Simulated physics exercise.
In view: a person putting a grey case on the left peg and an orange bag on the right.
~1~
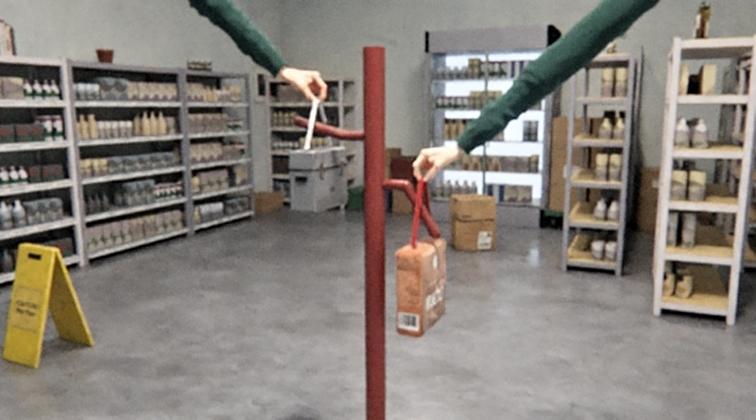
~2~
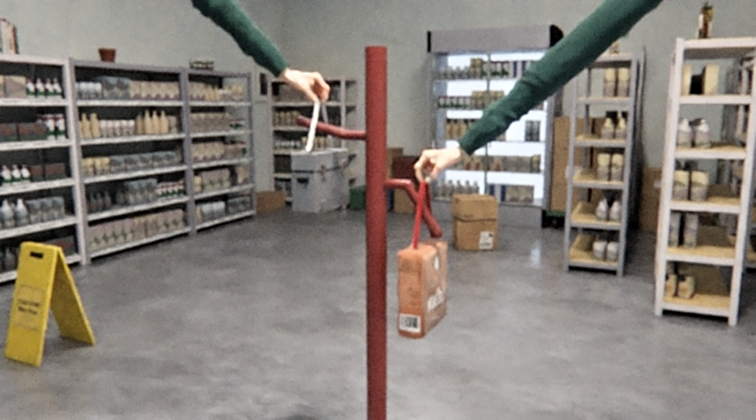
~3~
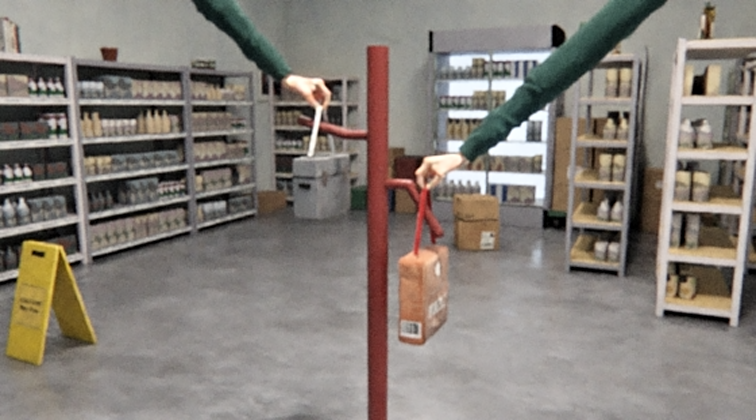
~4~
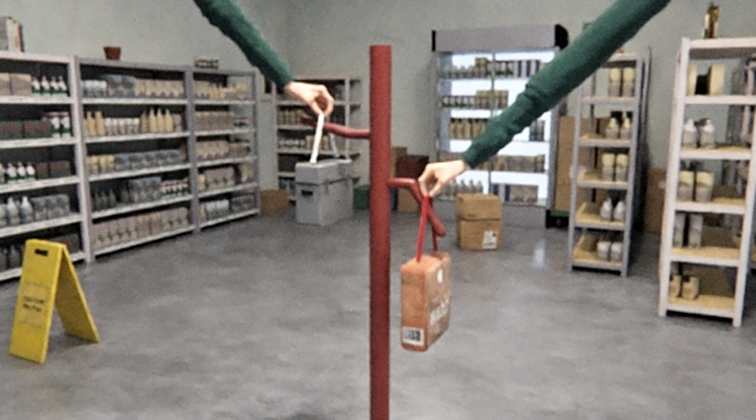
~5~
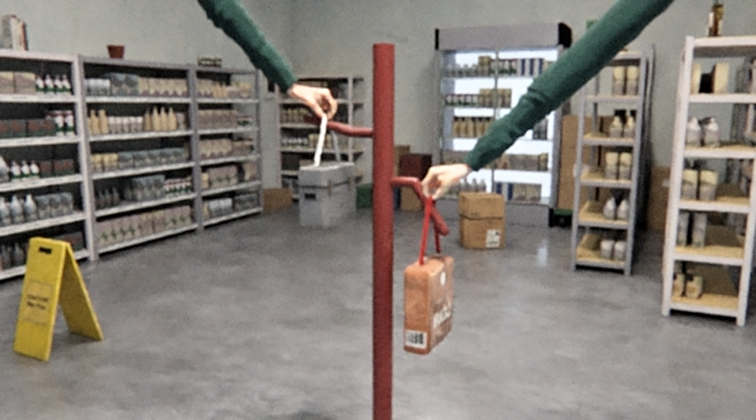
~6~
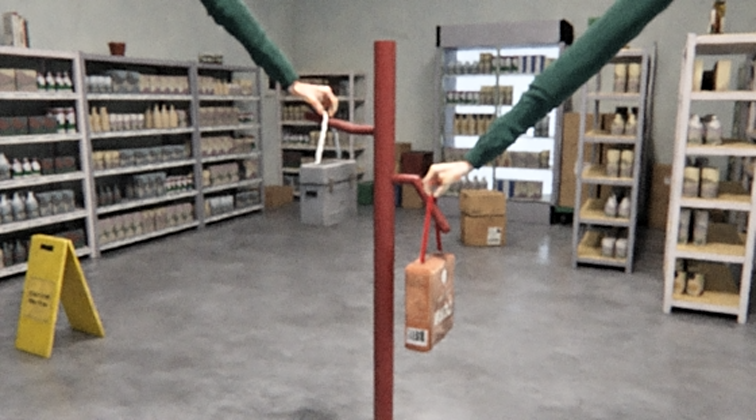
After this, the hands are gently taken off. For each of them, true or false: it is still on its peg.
Grey case: True. Orange bag: False.
Then, 0.46 s after the last picture, grey case hanging near (338, 196); orange bag on the floor.
Then, 0.78 s after the last picture, grey case hanging near (350, 200); orange bag on the floor.
At rest, grey case hanging near (351, 202); orange bag on the floor. The grey case stays hanging and the orange bag drops to the floor.
